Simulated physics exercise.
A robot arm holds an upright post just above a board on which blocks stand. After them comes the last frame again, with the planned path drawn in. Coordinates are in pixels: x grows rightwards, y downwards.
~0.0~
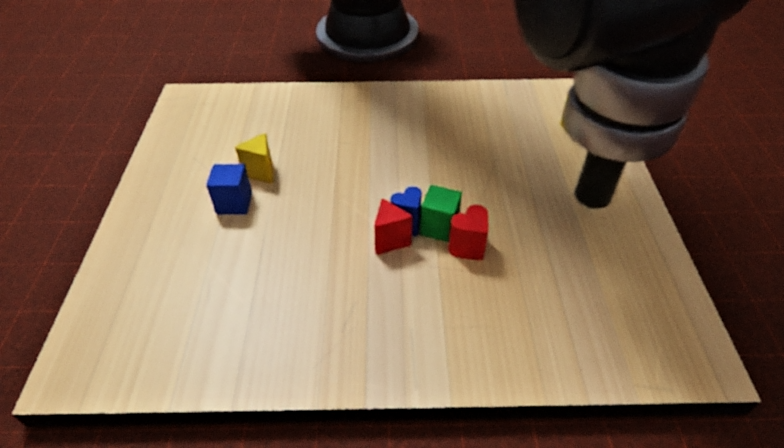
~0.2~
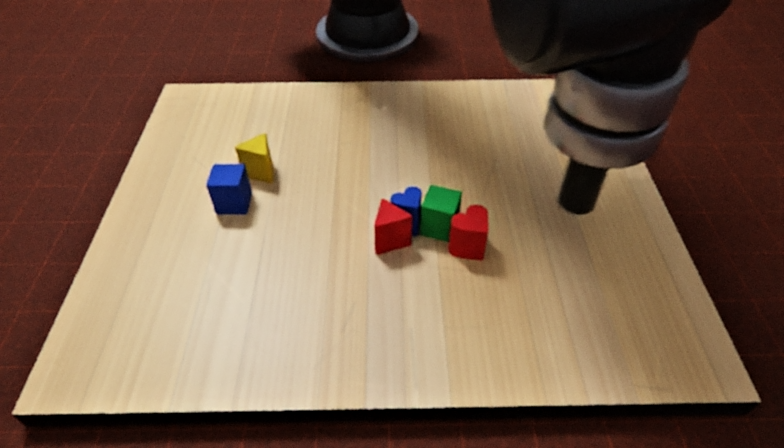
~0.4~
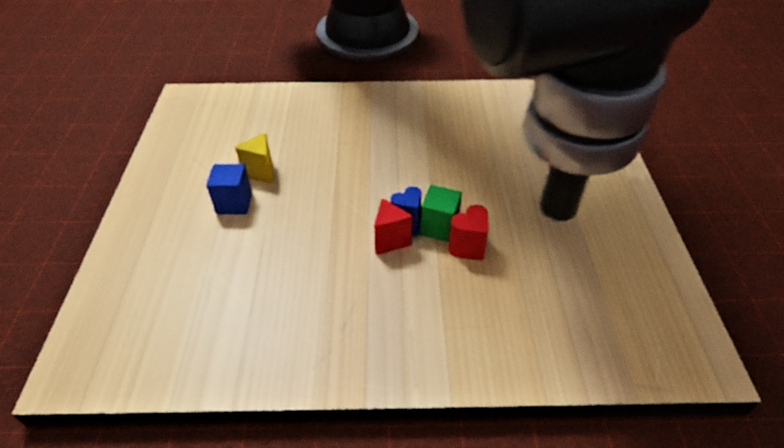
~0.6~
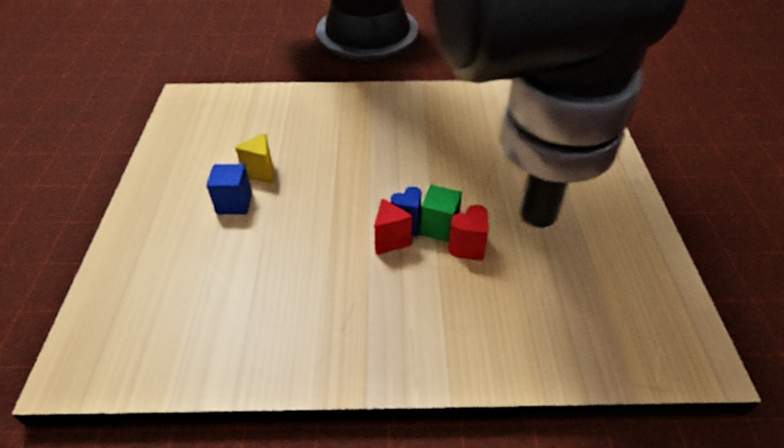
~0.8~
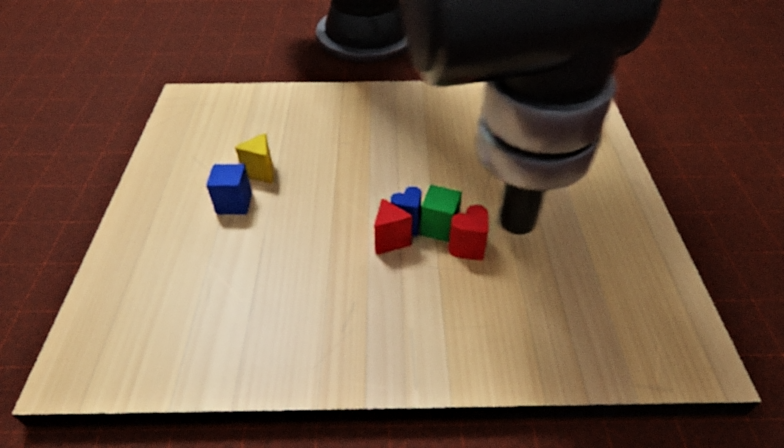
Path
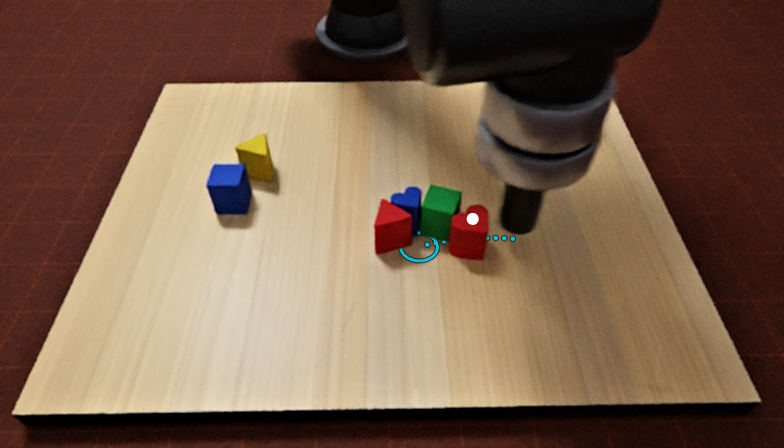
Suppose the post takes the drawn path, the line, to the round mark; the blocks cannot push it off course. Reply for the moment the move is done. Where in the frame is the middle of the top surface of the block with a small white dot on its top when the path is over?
About (409, 243).
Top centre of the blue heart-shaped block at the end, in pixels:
I'd guess (377, 183).
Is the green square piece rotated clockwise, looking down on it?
I believe so.
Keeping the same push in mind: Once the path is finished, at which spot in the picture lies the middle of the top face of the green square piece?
My best guess is (400, 196).
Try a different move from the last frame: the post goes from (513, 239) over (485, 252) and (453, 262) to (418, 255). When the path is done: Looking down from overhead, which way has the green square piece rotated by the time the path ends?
If we look at it from overhead, the green square piece pivots clockwise.
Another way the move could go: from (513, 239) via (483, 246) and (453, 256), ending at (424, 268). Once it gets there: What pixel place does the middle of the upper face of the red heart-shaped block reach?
The top centre is at (389, 235).
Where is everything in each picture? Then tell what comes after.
The first picture shows post tip (593, 197); block tops, red triangle (390, 213); blue heart-shaped block (408, 197); green square piece (442, 198); red heart-shaped block (473, 219).
The second picture shows post (576, 202); blocks unchanged.
The third picture shows post (558, 208); blocks unchanged.
The fourth picture shows post (538, 215); blocks unchanged.
The fifth picture shows post (517, 221); red triangle (390, 213); blue heart-shaped block (408, 197); green square piece (442, 198); red heart-shaped block (473, 219).
Path on the board, from (513, 239) by way of (465, 239) to (419, 247); the dot is on the red heart-shaped block.
The first path, step by step. Halfway along, post (467, 221); blue heart-shaped block (394, 190); green square piece (427, 201), turned 40° clockwise; red heart-shaped block (443, 227), turned 40° anticlockwise.
At the end, post (420, 229); red triangle (380, 213), turned 15° clockwise; blue heart-shaped block (377, 183), turned 45° clockwise; green square piece (400, 196), turned 35° clockwise; red heart-shaped block (409, 243), turned 80° anticlockwise.
